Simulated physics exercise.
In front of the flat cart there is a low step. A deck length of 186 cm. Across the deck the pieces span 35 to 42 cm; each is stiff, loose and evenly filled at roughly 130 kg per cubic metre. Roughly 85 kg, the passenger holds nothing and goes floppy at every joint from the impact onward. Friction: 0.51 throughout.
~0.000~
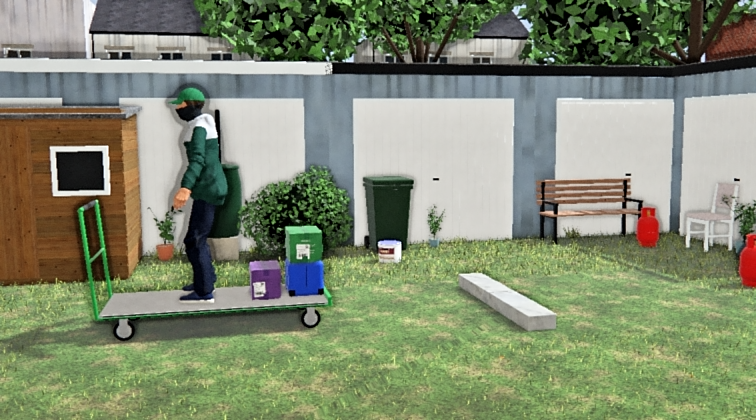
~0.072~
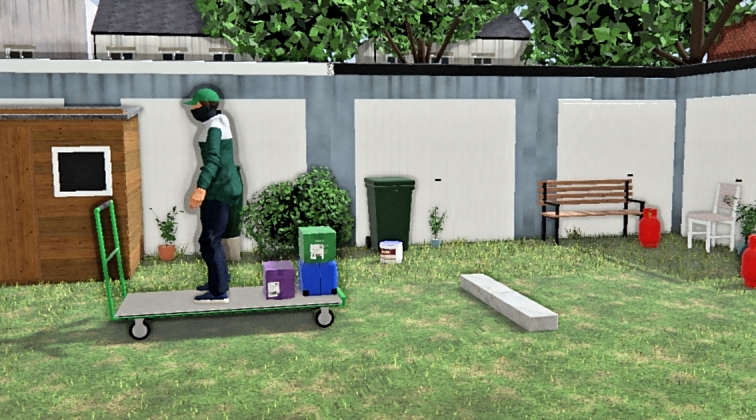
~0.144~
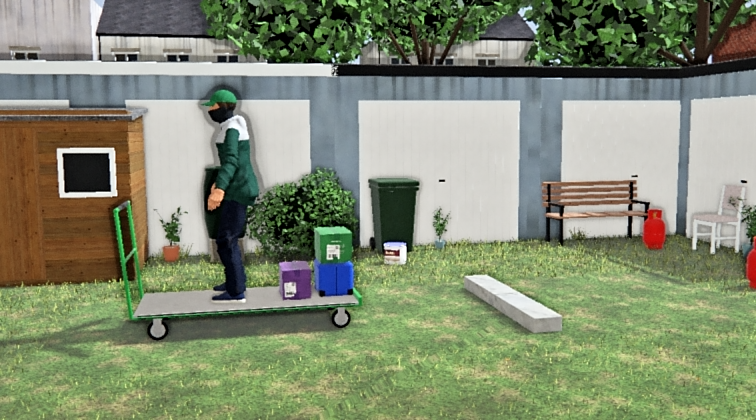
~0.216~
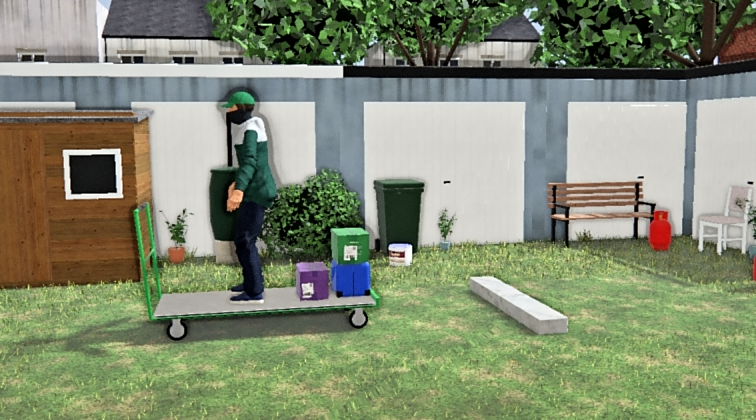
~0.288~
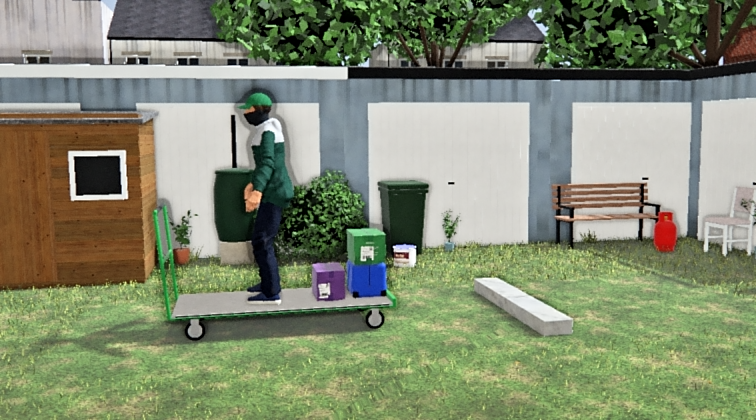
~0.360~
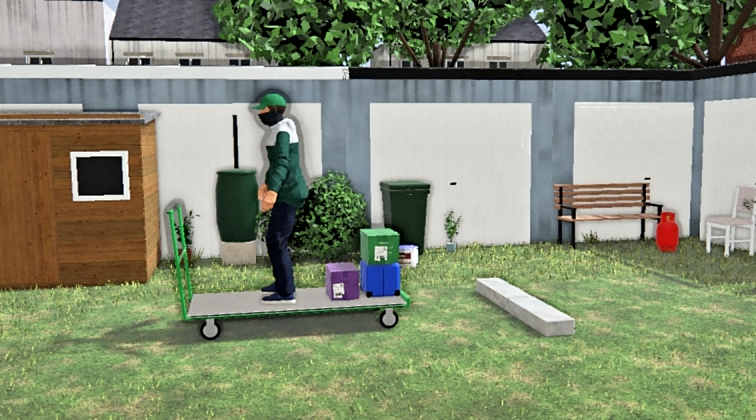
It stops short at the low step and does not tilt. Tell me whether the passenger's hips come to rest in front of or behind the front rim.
Behind it.
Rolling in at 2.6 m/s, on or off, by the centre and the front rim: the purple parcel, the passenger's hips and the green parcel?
In that case purple on, hips off, green off.
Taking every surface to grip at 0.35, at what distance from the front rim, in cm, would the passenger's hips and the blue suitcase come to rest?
In that case the hips end 20 cm behind the rim and the blue item 20 cm behind it.
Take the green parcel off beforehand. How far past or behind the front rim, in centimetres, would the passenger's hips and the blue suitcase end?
Then hips 30 behind, blue 20 behind.
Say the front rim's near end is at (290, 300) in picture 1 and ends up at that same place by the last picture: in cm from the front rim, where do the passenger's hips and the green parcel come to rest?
Hips: 70 cm past; green: 210 cm past.
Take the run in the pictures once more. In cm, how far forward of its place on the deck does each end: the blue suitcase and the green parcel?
Shift, cm - blue: 0; green: 105.
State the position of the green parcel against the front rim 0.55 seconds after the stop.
About 45 cm past the rim.
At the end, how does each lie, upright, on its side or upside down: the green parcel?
At rest: Green on its side.
Impact comes at 1.11 s.
After 1.66 s the passenger's hips are 23 cm behind the rim, near (492, 241) in the last picture's view.
After 2.11 s the passenger's hips are 22 cm behind the rim, near (493, 241) in the last picture's view.
At rest, 4.7 s, past the rim, green parcel; behind it, blue suitcase, purple parcel and the passenger's hips.
